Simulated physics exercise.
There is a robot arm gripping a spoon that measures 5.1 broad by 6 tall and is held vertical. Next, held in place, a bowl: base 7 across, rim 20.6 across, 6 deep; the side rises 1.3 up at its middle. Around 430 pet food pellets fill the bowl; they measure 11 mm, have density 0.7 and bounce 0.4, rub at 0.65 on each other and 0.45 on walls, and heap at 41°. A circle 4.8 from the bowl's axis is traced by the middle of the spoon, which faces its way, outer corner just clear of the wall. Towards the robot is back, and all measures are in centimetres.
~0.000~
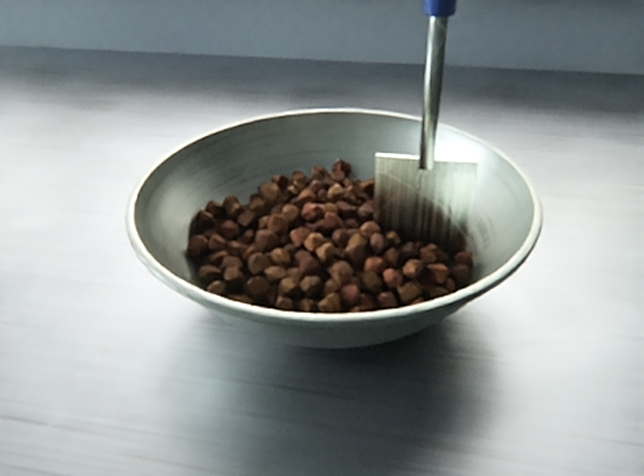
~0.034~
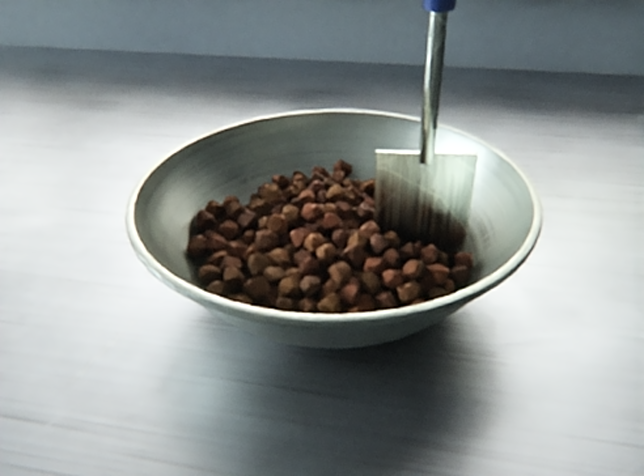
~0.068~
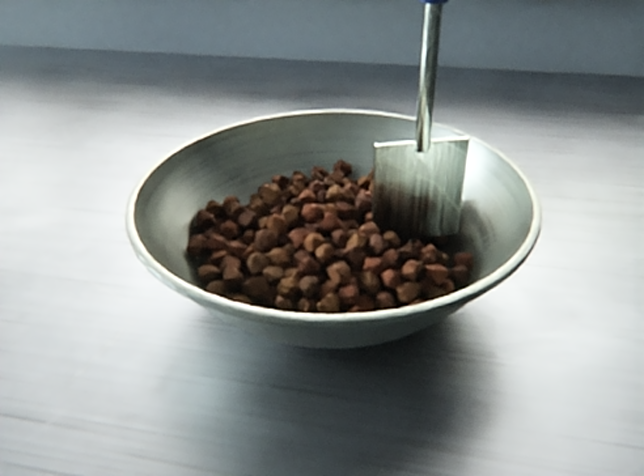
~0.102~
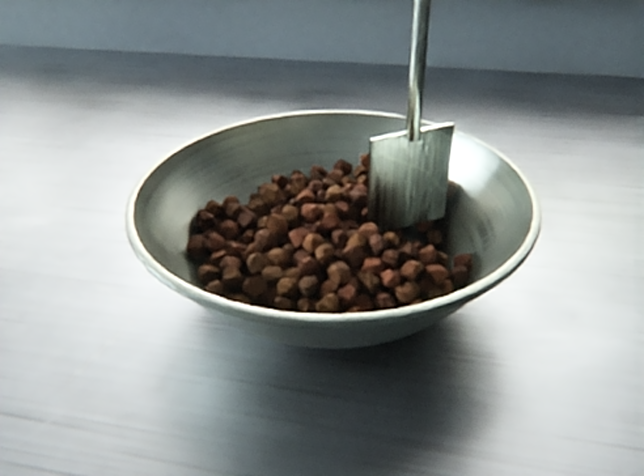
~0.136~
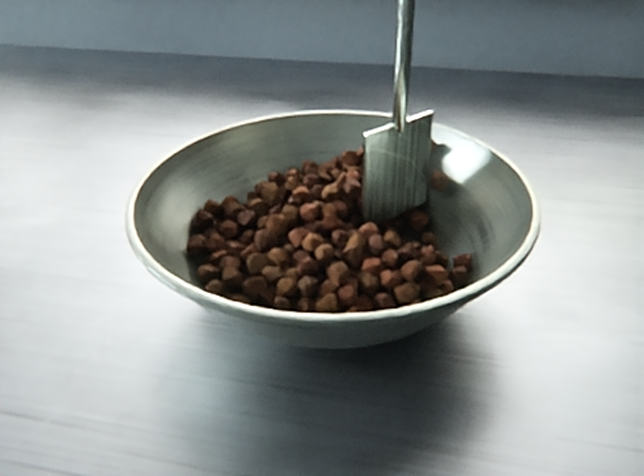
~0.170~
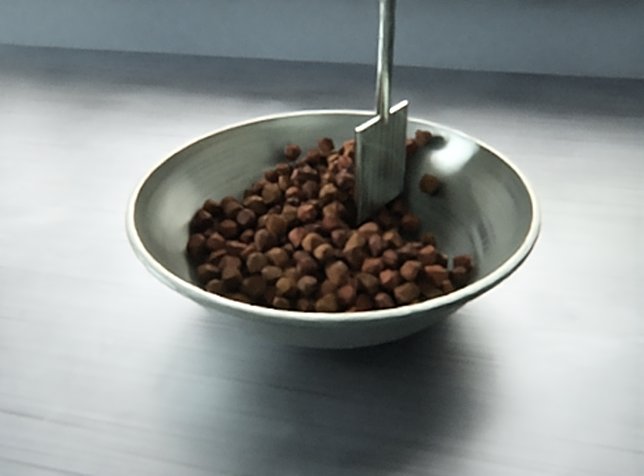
The footage shows a flat, upright metal paddle in a bowl of brown pellets on a grey surface, sweeping from the right side leftward toward the back, turning as it goes and pushing some pellets along the far wall.
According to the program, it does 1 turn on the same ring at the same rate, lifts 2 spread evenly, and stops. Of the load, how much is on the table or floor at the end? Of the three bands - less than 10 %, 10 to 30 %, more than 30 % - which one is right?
The right band is less than 10 %.
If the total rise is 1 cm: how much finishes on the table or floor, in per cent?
I'd put it at about 5 per cent.
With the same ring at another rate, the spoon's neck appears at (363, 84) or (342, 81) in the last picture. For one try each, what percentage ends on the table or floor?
Near 5 in a hundred for the first and near 10 in a hundred for the second.
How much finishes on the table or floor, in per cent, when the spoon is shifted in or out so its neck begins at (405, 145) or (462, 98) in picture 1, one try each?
Near 0 per cent and near 0 per cent, in that order.
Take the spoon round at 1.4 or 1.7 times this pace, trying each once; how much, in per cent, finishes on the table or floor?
About 10 and 15 per cent.
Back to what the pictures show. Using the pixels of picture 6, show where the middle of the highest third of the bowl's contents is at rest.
In the final view it lies around (370, 245).
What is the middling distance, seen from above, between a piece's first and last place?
Level distance: About 3 cm.
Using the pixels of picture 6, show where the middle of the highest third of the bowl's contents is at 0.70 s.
In the final view it lies at about (378, 268).
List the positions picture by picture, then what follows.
In the first frame, spoon neck at (429, 130), 0° round; upper third of the load around (324, 231), from x 200 to 465, top at y 170; 434 in the bowl.
In the second frame, spoon neck at (429, 125), 6° round; upper third of the load around (322, 229), from x 200 to 465, top at y 170.
In the third frame, spoon neck at (425, 114), 21° round; upper third of the load around (333, 220), from x 200 to 465, top at y 165.
In the fourth frame, spoon neck at (415, 104), 35° round; upper third of the load around (332, 215), from x 200 to 465, top at y 150.
In the fifth frame, spoon neck at (401, 96), 50° round; upper third of the load around (329, 211), from x 200 to 465, top at y 145.
In the sixth frame, spoon neck at (384, 89), 65° round; upper third of the load around (327, 206), from x 200 to 460, top at y 135; 434 in the bowl.
After 0.44 s, 179° round, highest piece 8 above the table; 429 in the bowl, 1 on the table or floor, 4 in flight or on the tool.
After 0.70 s, 294° round, highest piece 8 above the table; 418 in the bowl, 15 on the table or floor, 1 in flight or on the tool.
After 1.03 s, 0° round, highest piece 7 above the table; 416 in the bowl, 18 on the table or floor.
After 1.73 s, 0° round, highest piece 7 above the table; 416 in the bowl, 18 on the table or floor.
At rest, 416 in the bowl, 18 on the table or floor. That is 4 % on the table or floor.
